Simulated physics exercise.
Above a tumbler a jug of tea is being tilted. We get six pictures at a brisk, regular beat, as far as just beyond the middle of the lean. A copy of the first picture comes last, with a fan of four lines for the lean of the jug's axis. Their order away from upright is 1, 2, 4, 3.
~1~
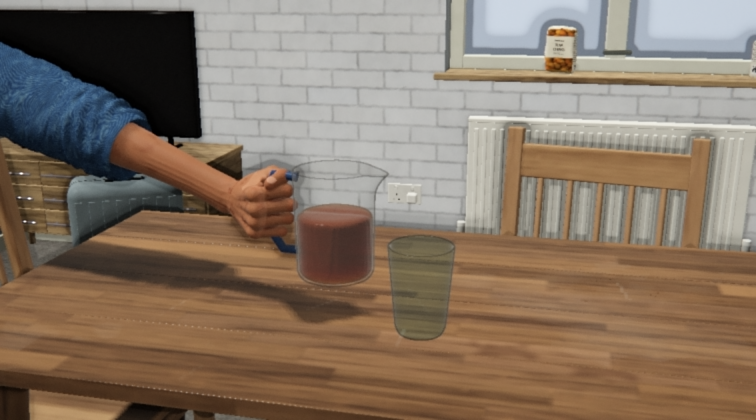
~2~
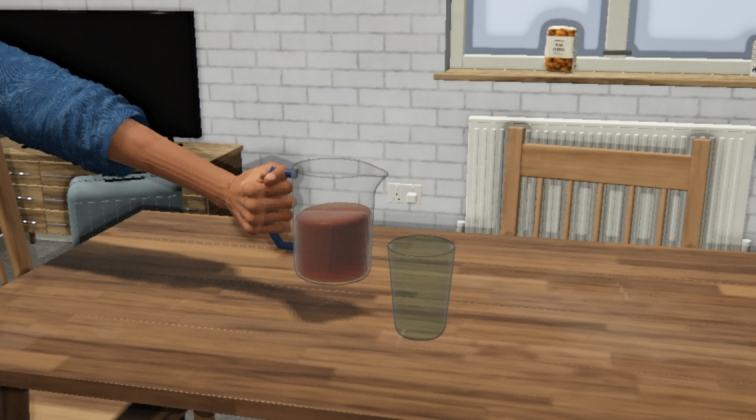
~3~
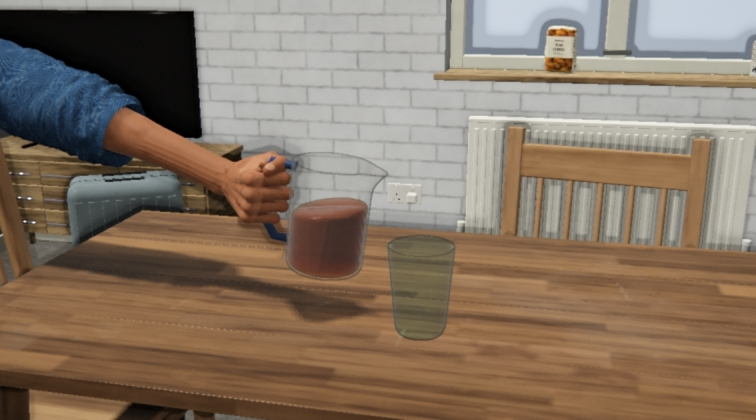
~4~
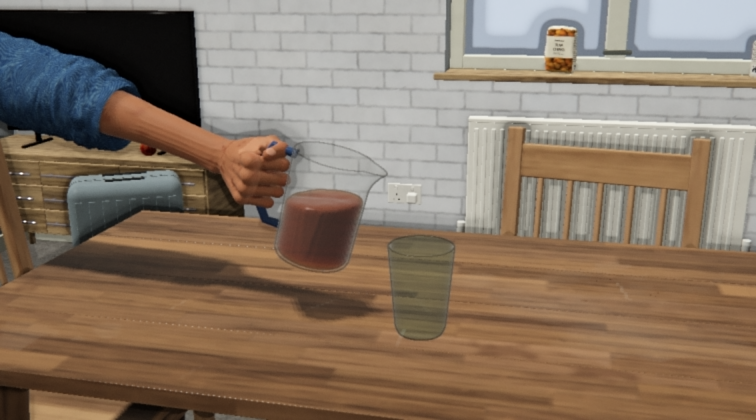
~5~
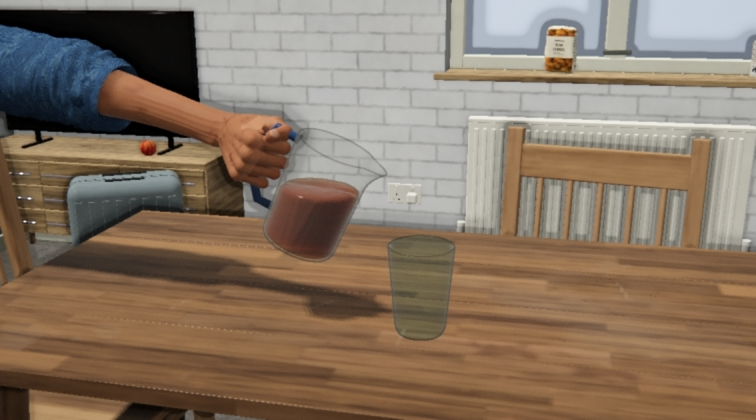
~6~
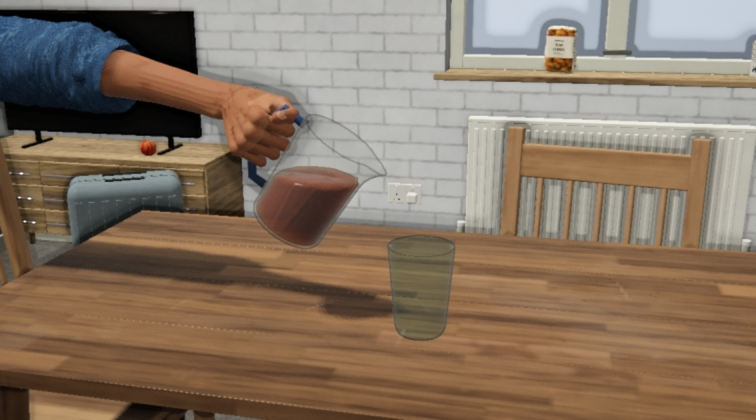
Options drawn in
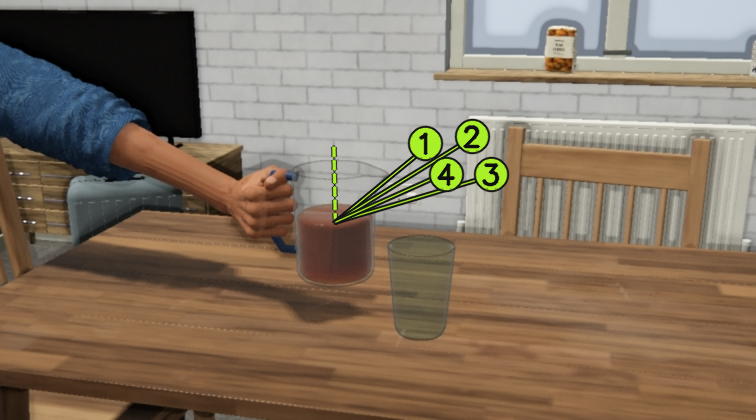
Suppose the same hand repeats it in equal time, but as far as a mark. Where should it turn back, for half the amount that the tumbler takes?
Take 3.
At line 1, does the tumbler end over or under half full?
Under.
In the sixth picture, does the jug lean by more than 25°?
Yes.
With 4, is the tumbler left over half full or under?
Under.
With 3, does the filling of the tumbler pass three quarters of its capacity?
No, less.
On the marked copy, 1 at (414, 156); 2 at (458, 146); 3 at (475, 180); 4 at (429, 179).
If 1 is chosen, the tumbler ends with about 3 % of what it can hold.
If 2 is chosen, the tumbler ends with about 13 % of what it can hold.
If 3 is chosen, the tumbler ends with about 50 % of what it can hold.
If 4 is chosen, the tumbler ends with about 30 % of what it can hold.
